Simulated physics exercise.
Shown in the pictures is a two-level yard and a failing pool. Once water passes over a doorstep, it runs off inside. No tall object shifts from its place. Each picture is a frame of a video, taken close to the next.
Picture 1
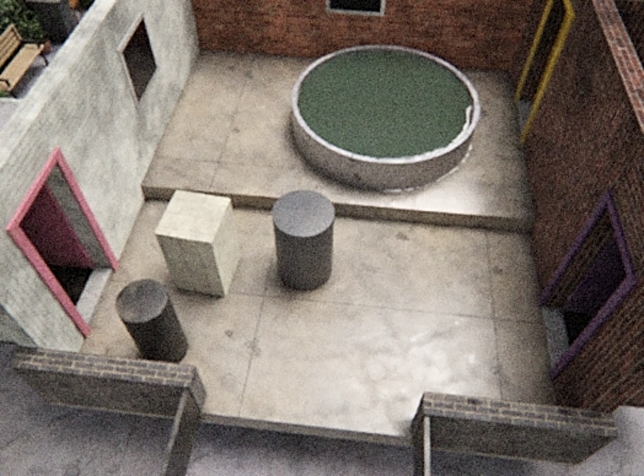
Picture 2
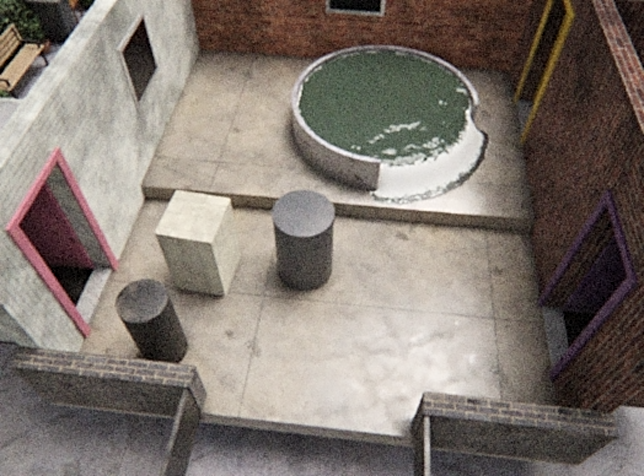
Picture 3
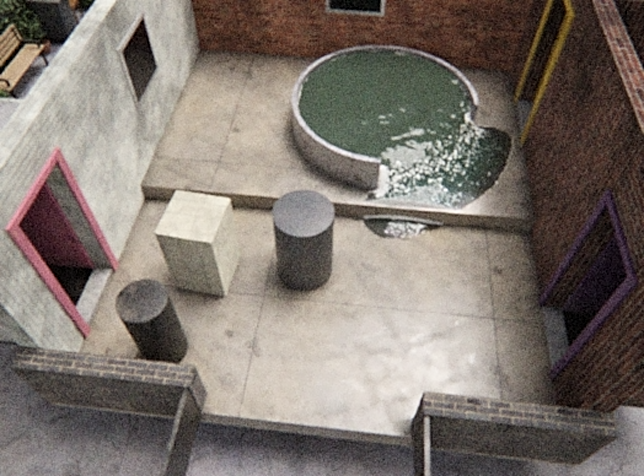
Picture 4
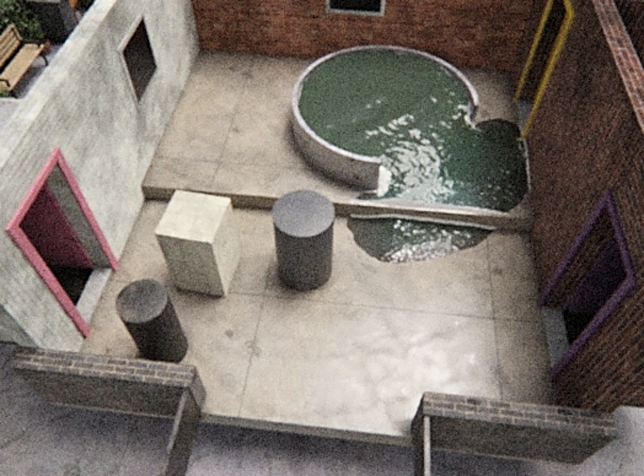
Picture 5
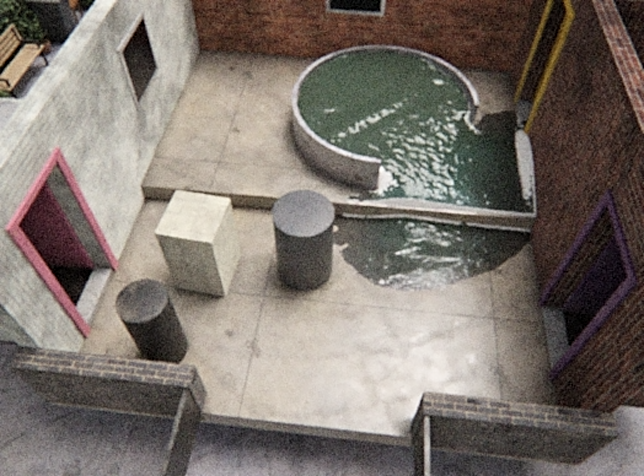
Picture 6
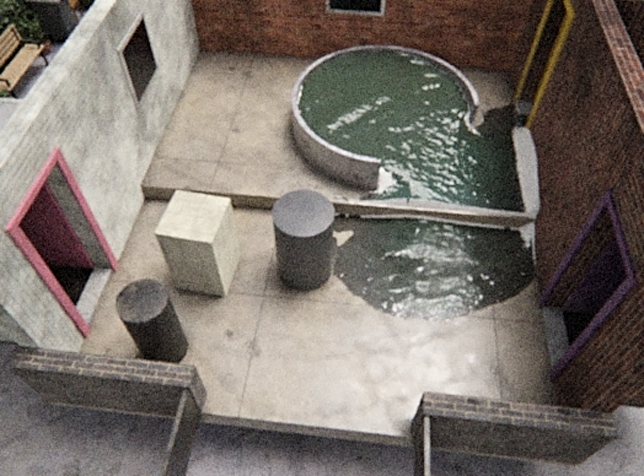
A walled concrete yard on two levels is seen from high above by a still camera. A round pool of green water sits on the upper level, with a pale block and two dark grey cylinders below, a pink-edged doorway at left, and yellow and purple ones at right. The pool's front right wall opens, and water pours out, crosses the step and spreads over the lower floor.
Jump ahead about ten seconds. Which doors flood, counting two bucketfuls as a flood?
One by one: The pink door receives more than two buckets; the purple door receives more than two buckets; the yellow door receives no more than two buckets.
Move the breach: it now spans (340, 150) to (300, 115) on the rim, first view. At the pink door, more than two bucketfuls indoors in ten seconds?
Outcome - pink door: Above threshold.
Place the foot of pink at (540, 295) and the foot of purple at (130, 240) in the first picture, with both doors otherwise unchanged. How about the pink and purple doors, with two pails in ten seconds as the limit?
Lab note - pink: Over the limit; purple: Over the limit.
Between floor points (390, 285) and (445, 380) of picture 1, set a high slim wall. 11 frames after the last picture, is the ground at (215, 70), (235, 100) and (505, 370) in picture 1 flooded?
Untouched; untouched; submerged.
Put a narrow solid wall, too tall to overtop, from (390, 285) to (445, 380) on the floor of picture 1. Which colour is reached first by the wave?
I'd say the one in yellow.
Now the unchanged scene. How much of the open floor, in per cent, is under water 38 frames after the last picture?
That comes to about 75 per cent.
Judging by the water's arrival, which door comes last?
Observed: The pink door.
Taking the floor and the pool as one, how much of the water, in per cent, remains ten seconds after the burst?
That comes to around 66 in a hundred.
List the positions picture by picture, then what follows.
Still water in the pool at (385, 102), in the first picture.
The front is at (478, 131), out from the gap at (445, 165), in the second picture.
The front is at (500, 133), out from the gap at (445, 167), in the third picture.
The front is at (519, 130), out from the gap at (444, 168), in the fourth picture.
The front is at (388, 281), out from the gap at (444, 168), in the fifth picture.
The front is at (382, 303), out from the gap at (444, 169), in the sixth picture.
A moment on, water covers 35 % of the floor; the pink door not reached, the purple door wet at the sill, nothing in, the yellow door under two buckets in.
Next, water covers 35 % of the floor; the pink door not reached, the purple door over two buckets in, the yellow door under two buckets in.
Then, water covers 50 % of the floor; the pink door not reached, the purple door over two buckets in, the yellow door under two buckets in.
Later, water covers 75 % of the floor; the pink door over two buckets in, the purple door far over two buckets in, the yellow door under two buckets in.
In the end, water covers 85 % of the floor; the pink door over two buckets in, the purple door far over two buckets in, the yellow door under two buckets in.
